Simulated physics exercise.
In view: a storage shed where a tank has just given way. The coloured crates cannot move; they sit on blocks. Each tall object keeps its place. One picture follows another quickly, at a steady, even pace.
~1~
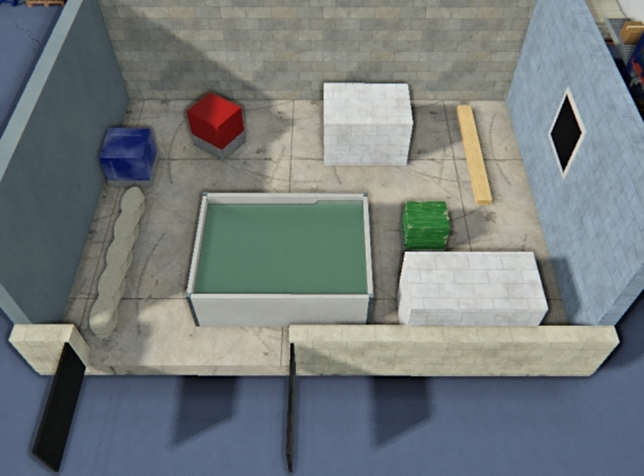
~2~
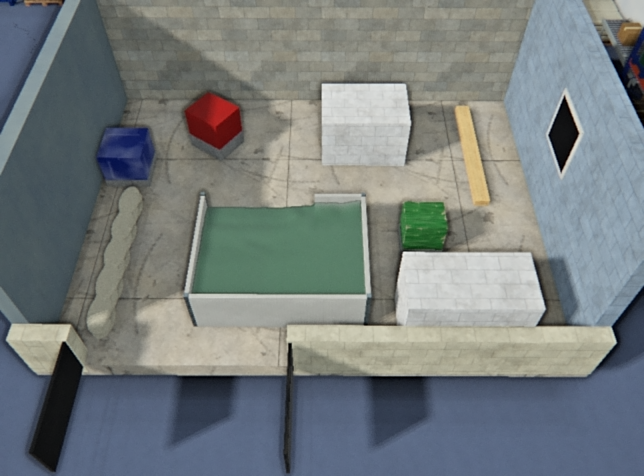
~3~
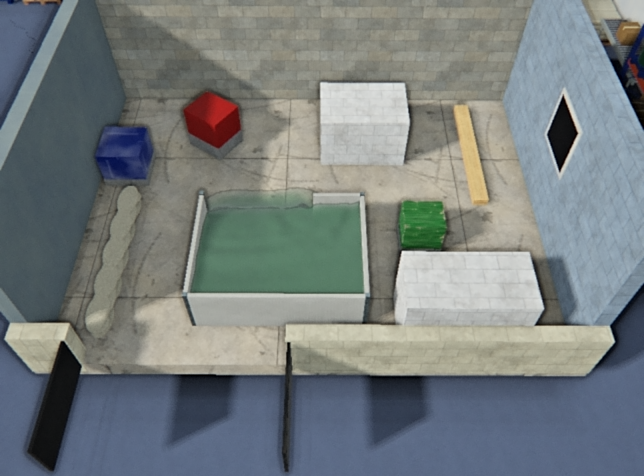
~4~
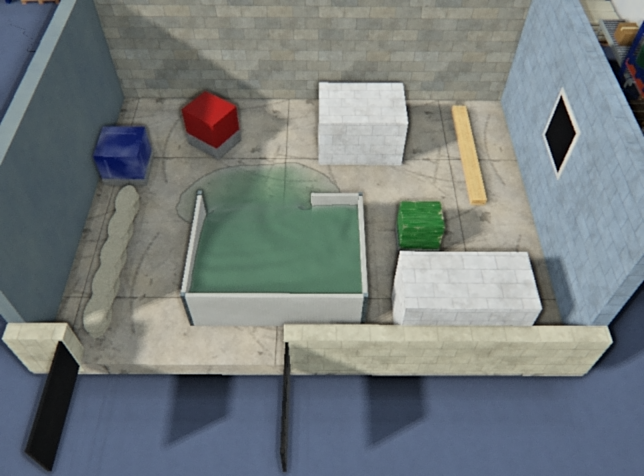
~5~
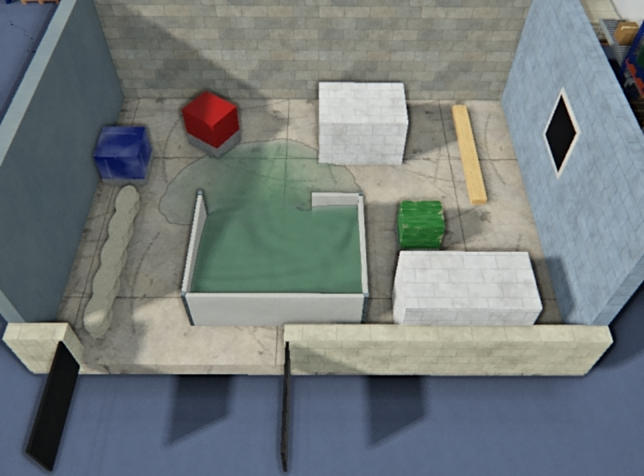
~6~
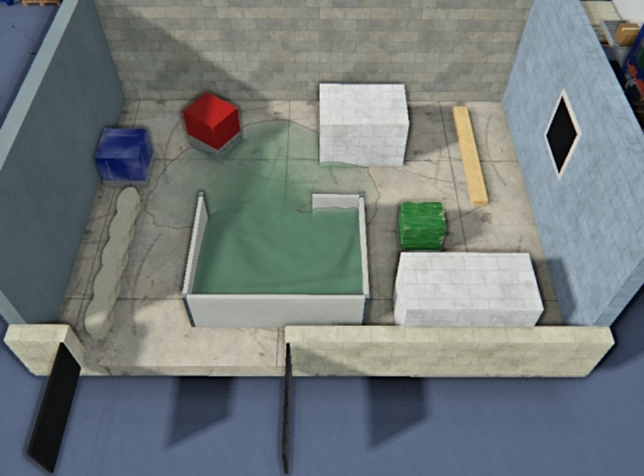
In this clip, a water tank full of still greenish water stands in a walled space among blocks; part of its far side opens, and water pours through the gap, spreading across the floor toward the red and white blocks.
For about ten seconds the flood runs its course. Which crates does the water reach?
The blue crate is reached; the red crate is reached; the green crate is not reached.
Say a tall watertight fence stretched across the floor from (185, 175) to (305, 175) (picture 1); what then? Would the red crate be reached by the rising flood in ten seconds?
Looking at it, the red one is left alone in the end.
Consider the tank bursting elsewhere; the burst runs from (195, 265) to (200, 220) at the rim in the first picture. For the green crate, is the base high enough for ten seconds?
Then: The green crate stays dry.
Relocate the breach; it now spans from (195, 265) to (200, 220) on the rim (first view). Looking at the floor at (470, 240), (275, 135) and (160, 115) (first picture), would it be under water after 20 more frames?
Okay, the first is left untouched, the next is waterlogged, and the last is waterlogged.
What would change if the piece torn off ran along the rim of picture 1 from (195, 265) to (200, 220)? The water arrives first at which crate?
First in line is the blue-painted one.
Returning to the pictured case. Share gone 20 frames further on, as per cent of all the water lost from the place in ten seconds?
Estimated share: Close to 0 %.
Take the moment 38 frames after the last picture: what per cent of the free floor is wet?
Around 90 percent.
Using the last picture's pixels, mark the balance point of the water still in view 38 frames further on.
I'd say near (279, 185).
A moment on, water covers 30 % of the floor; the blue crate water round its plinth, the red crate water round its plinth, the green crate not reached.
Next, water covers 45 % of the floor; the blue crate water round its plinth, the red crate water round its plinth, the green crate not reached.
Then, water covers 60 % of the floor; the blue crate water round its plinth, the red crate water round its plinth, the green crate water round its plinth.
Later, water covers 90 % of the floor; the blue crate water round its plinth, the red crate water round its plinth, the green crate water round its plinth.
In the end, water covers 95 % of the floor; the blue crate was topped, the red crate was topped, the green crate stayed above the water.
